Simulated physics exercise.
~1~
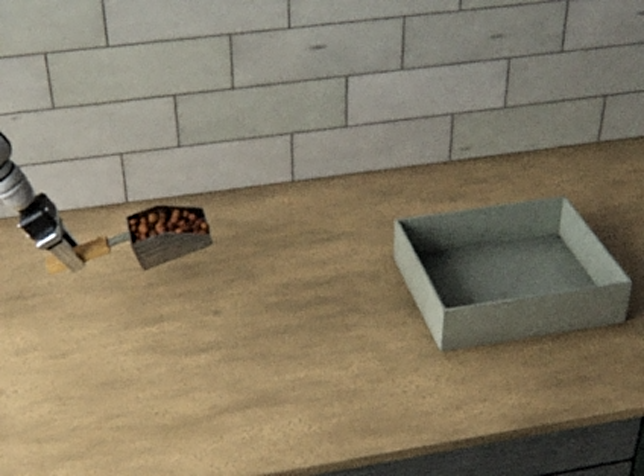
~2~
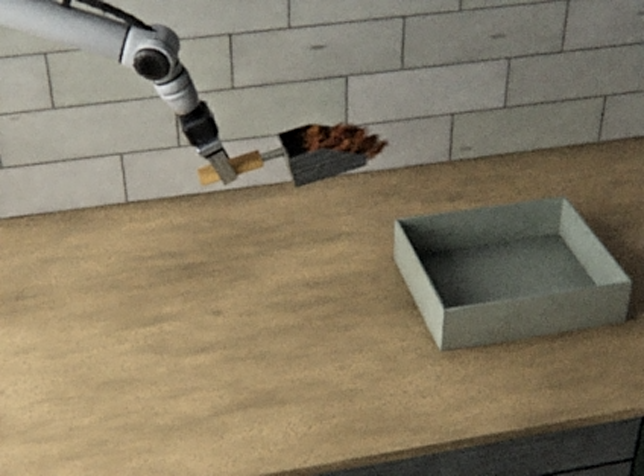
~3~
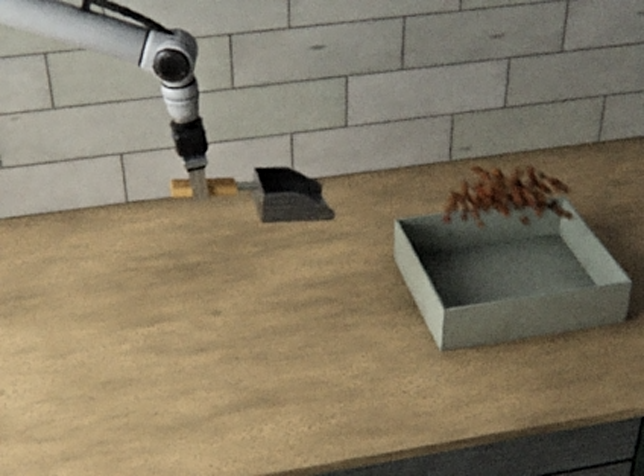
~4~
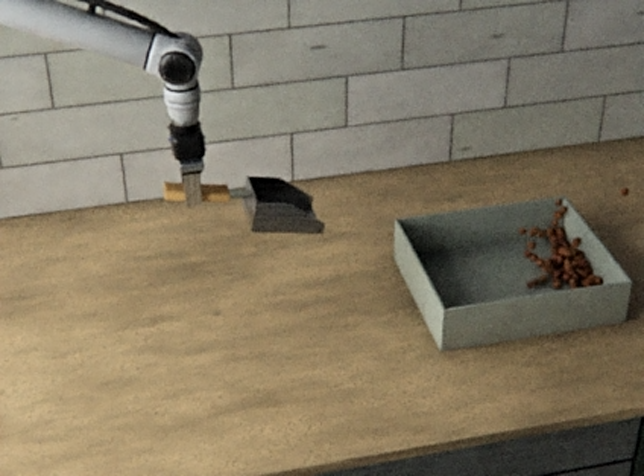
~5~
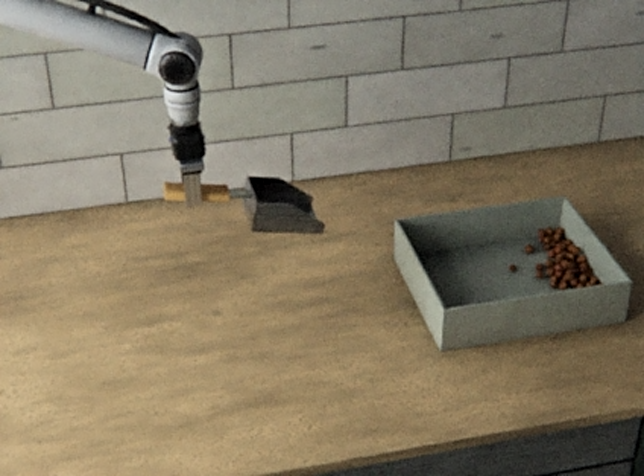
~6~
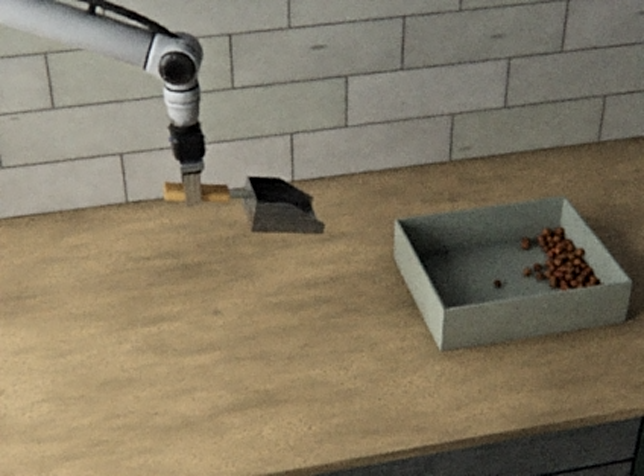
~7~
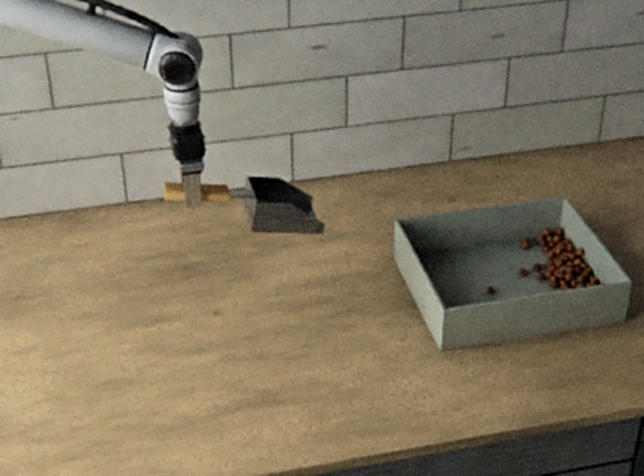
A robot arm flings a scoopful of hazelnuts across a wooden table top into an open grey-green bin, seen from slightly above against a pale brick wall. At first the arm, at the left, grips the dark scoop by its orange-brown handle, with the reddish-brown nuts heaped inside. It swings the scoop to the right and up, then draws it back and tips it forward as the nuts fly off in a loose cluster. They drop into the bin at the right, though a stray one flies past it. The nuts settle mostly against the bin's right side, while the arm holds the emptied scoop still.
